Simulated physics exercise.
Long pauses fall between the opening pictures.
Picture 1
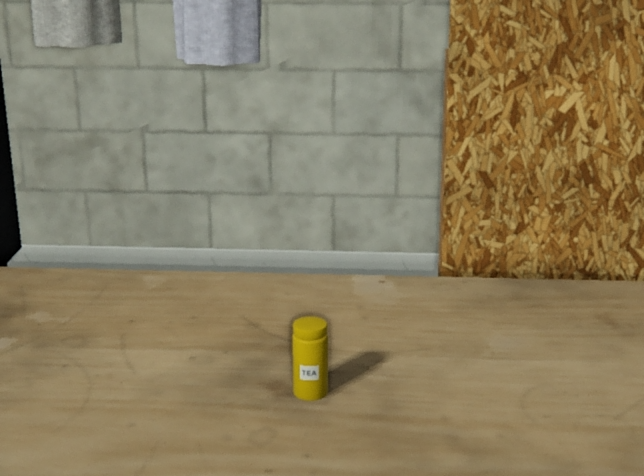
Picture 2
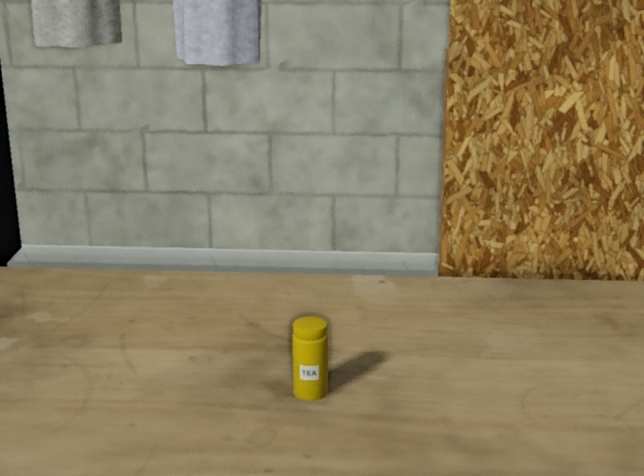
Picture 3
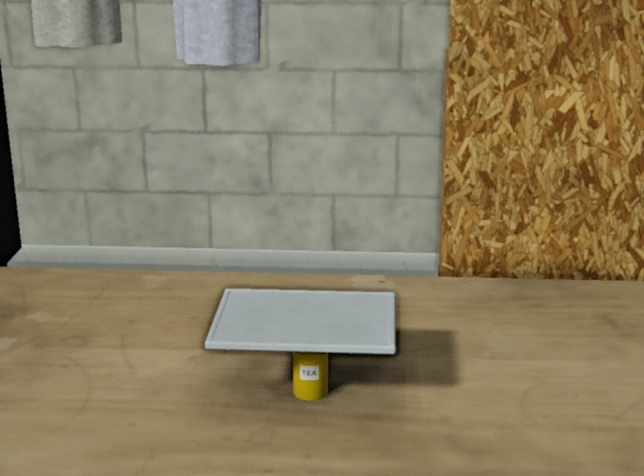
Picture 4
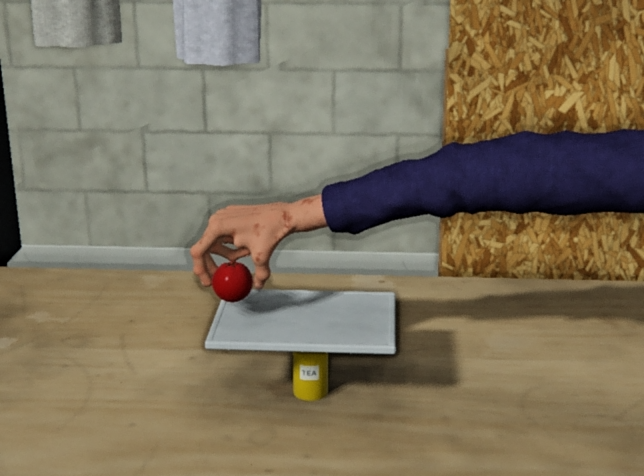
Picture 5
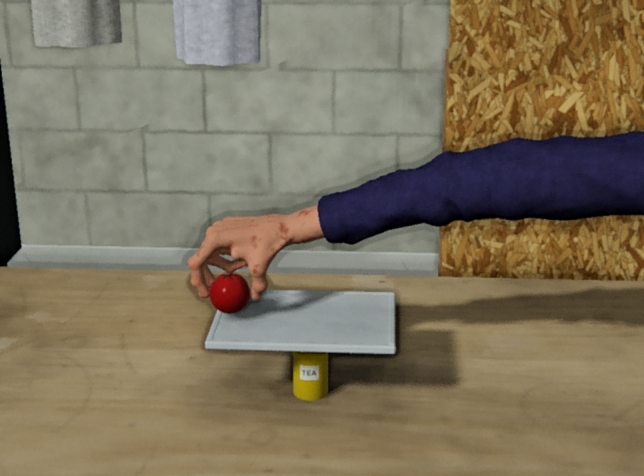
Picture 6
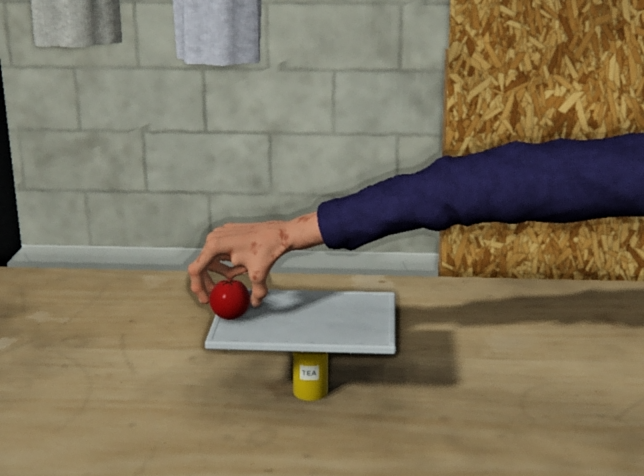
A hand in a dark blue sleeve reached in from the right and lowered a red tomato onto the left side of a pale tray, which had appeared on top of a yellow shaker.
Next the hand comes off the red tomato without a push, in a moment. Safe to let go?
The stack is unstable.
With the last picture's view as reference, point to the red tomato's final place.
Look near (201, 379) in the final picture.
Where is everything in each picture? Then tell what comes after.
The last thing is not in view yet; yellow shaker (310, 358), in the first frame.
The last thing is not in view yet; yellow shaker (310, 358), in the second frame.
The last thing is not in view yet; yellow shaker (310, 358), in the third frame.
Still above its spot; red tomato (233, 282); yellow shaker (310, 358), in the fourth frame.
Still above its spot; red tomato (230, 293); yellow shaker (310, 358), in the fifth frame.
Set down, still held; red tomato (230, 299); yellow shaker (310, 358), in the sixth frame.
Then, 0.40 s later than the last frame, red tomato now fallen; white lid tilted by 54°.
Then, 0.50 s later than the last frame, white lid tilted by 63°.
Then, 0.70 s later than the last frame, white lid now fallen; yellow shaker tilted by 43°.
Then, 0.80 s later than the last frame, yellow shaker now fallen.
When it is over, fallen, red tomato, yellow shaker and white lid. End places, in pixels of the last picture, red tomato near (201, 379). The stack comes apart.
